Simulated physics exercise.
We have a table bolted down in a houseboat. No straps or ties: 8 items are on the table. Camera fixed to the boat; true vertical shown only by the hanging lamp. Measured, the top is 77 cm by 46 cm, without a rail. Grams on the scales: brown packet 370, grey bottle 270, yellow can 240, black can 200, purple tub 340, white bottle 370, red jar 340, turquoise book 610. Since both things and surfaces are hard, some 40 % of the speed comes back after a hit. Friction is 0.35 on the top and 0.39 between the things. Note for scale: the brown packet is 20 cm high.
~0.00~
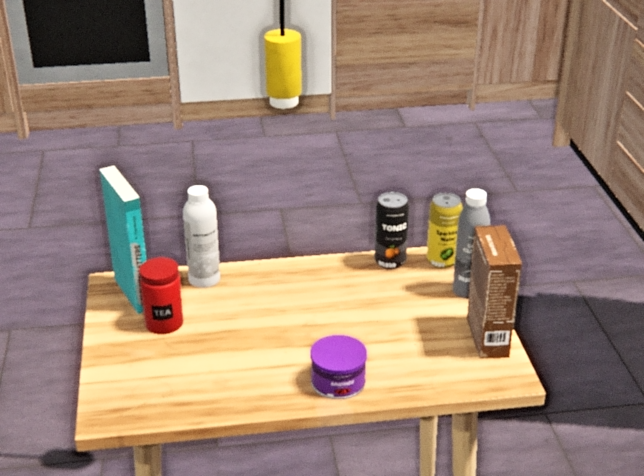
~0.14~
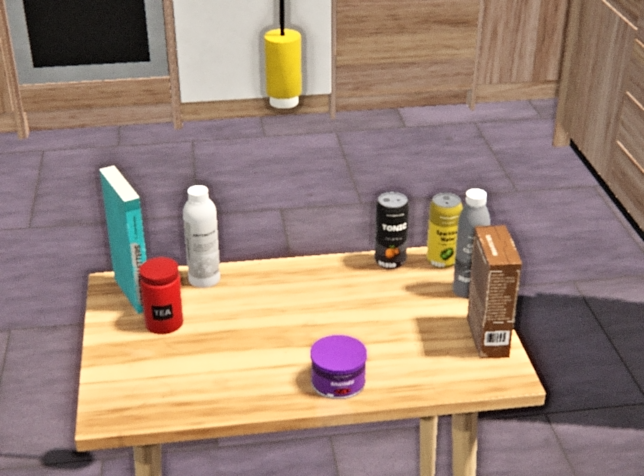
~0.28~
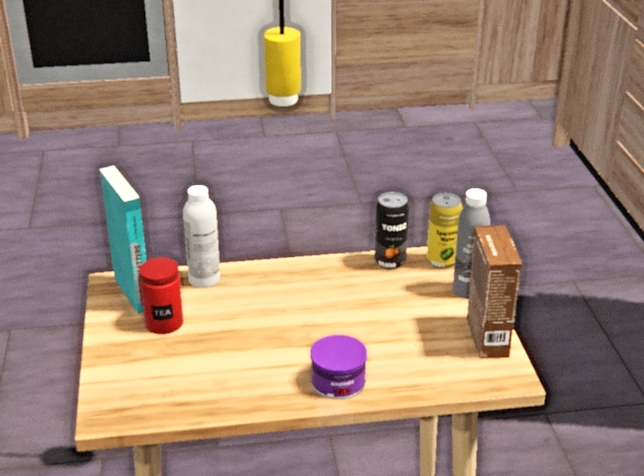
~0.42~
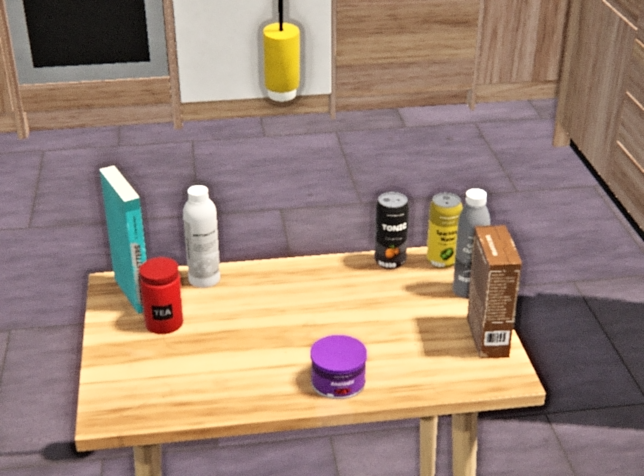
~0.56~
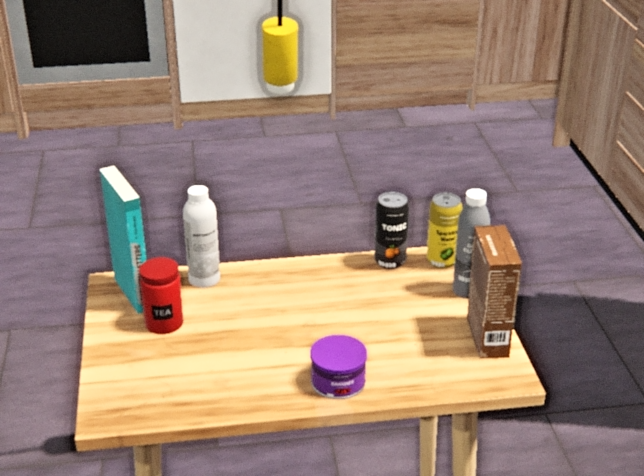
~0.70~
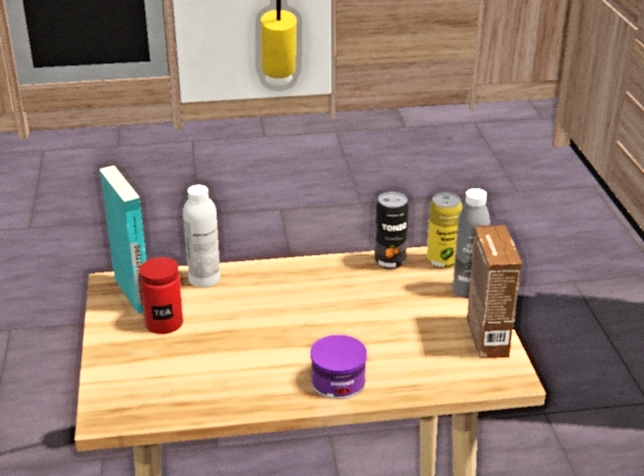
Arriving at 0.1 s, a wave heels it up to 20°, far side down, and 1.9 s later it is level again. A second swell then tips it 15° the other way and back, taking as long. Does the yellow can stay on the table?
Lost.
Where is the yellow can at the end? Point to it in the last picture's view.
It ends near (285, 445).
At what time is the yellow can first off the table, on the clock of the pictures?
That first happens close to 1.4 seconds.
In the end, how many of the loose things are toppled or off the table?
All told, 4.
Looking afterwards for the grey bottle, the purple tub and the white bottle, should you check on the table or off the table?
Final state - the grey bottle ends out of bounds; the purple tub stays within bounds; the white bottle ends out of bounds.
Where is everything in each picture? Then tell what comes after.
Boat level; yellow can (444, 232); brown packet (492, 292), in the first frame.
Boat level; black can (392, 232); purple tub (339, 367), in the second frame.
Heel 2°, far side down; white bottle (201, 236); red jar (162, 296), in the third frame.
Heel 5°, far side down; turquoise book (126, 241); brown packet (492, 292), in the fourth frame.
Heel 10°, far side down; grey bottle (472, 244); black can (391, 232), in the fifth frame.
Heel 14°, far side down; yellow can (444, 232); purple tub (339, 367), in the sixth frame.
After 1.60 s, heel 8°, far side down; grey bottle, yellow can and white bottle now off the table; turquoise book 61° off its base; brown packet moved 2 cm.
After 1.90 s, boat level; turquoise book now off the table; brown packet moved 2 cm.
After 2.20 s, heel 2°, near side down; brown packet moved 2 cm.
After 3.20 s, heel 13°, near side down; brown packet moved 2 cm.
In the end (4.4 s), off the table, grey bottle, yellow can, white bottle and turquoise book; the other 4 under 5 cm from the start. In the last view, yellow can near (285, 445).
